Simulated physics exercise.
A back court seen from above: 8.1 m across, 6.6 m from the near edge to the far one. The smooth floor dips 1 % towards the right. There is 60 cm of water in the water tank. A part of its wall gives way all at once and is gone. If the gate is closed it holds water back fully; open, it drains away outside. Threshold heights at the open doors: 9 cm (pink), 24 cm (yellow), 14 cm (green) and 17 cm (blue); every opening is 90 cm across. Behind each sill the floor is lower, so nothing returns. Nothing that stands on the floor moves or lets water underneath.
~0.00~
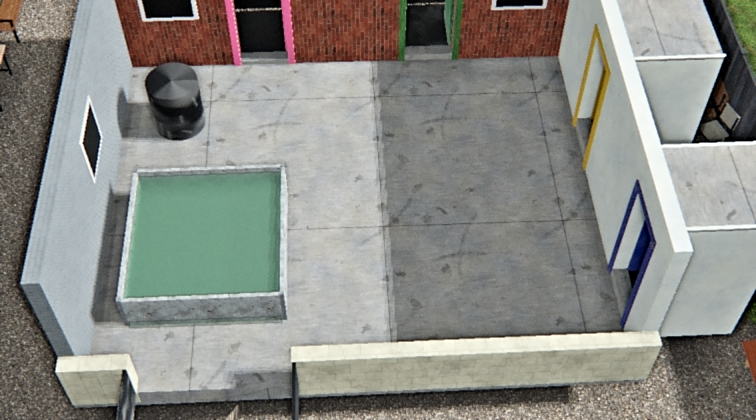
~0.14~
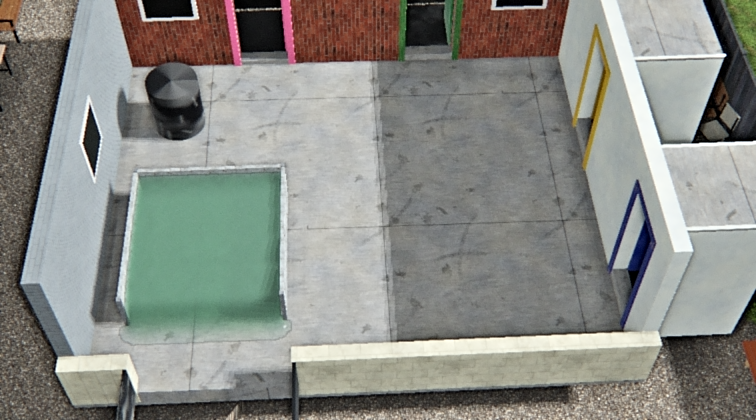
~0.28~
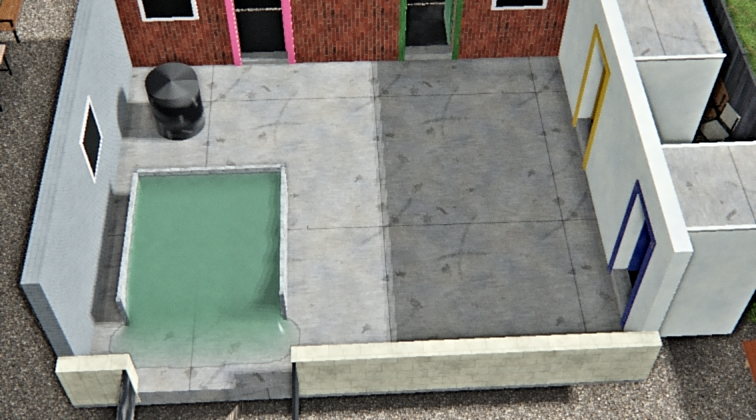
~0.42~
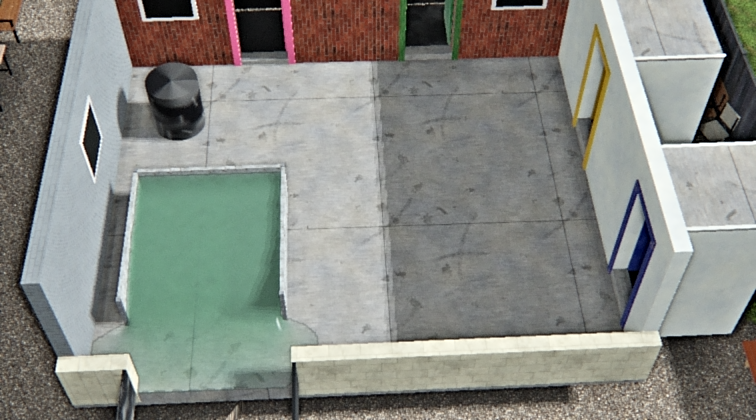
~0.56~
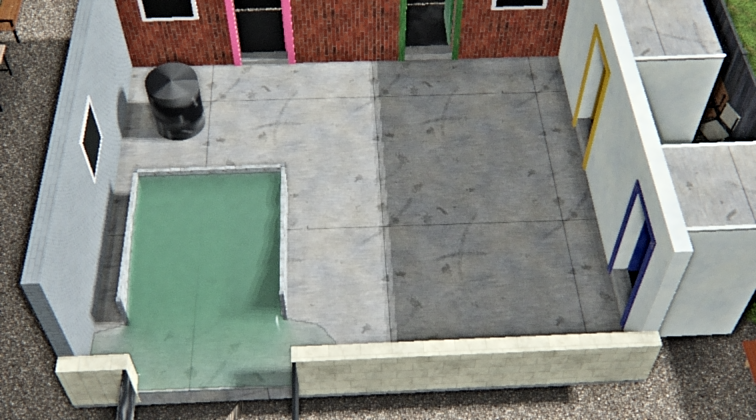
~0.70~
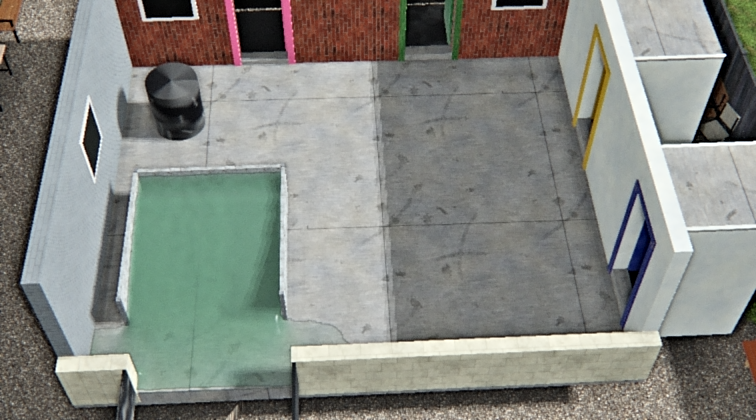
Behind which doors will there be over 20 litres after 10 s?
Within that time: At the pink door it keeps below the limit; at the yellow door it does not reach the limit; at the green door it keeps below the limit; at the blue door it keeps below the limit.
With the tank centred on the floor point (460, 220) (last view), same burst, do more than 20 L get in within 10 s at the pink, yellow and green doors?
Then: Pink below, yellow not over, green below.
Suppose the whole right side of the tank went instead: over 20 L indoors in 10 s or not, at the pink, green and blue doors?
Then: Pink below, green below, blue over.
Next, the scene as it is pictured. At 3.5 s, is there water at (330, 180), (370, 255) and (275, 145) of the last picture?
In turn: Dry, still dry, dry.
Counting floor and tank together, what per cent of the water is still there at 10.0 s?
About 24 per cent.
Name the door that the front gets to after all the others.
Last comes the green one.
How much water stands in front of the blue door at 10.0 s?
Roughly 3.0 cm deep.
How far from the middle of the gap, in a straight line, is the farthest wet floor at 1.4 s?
Some 3.6 m out.
After 1.4 s water covers 10 % of the floor and is deepest (34 cm) near (88, 379); pink door not reached, yellow door not reached, green door not reached, blue door not reached.
After 2.2 s water covers 15 % of the floor and is deepest (31 cm) near (100, 379); pink door not reached, yellow door not reached, green door not reached, blue door not reached.
After 3.5 s water covers 25 % of the floor and is deepest (19 cm) near (88, 379); pink door not reached, yellow door not reached, green door not reached, blue door not reached.
After 6.0 s water covers 30 % of the floor and is deepest (12 cm) near (133, 71); pink door 2 cm at the sill, 0 L in, yellow door not reached, green door not reached, blue door 4 cm at the sill, 0 L in.
After 10.0 s water covers 45 % of the floor and is deepest (5 cm) near (296, 371); pink door 2 cm at the sill, 0 L in, yellow door 2 cm at the sill, 0 L in, green door 1 cm at the sill, 0 L in, blue door 3 cm at the sill, 0 L in.
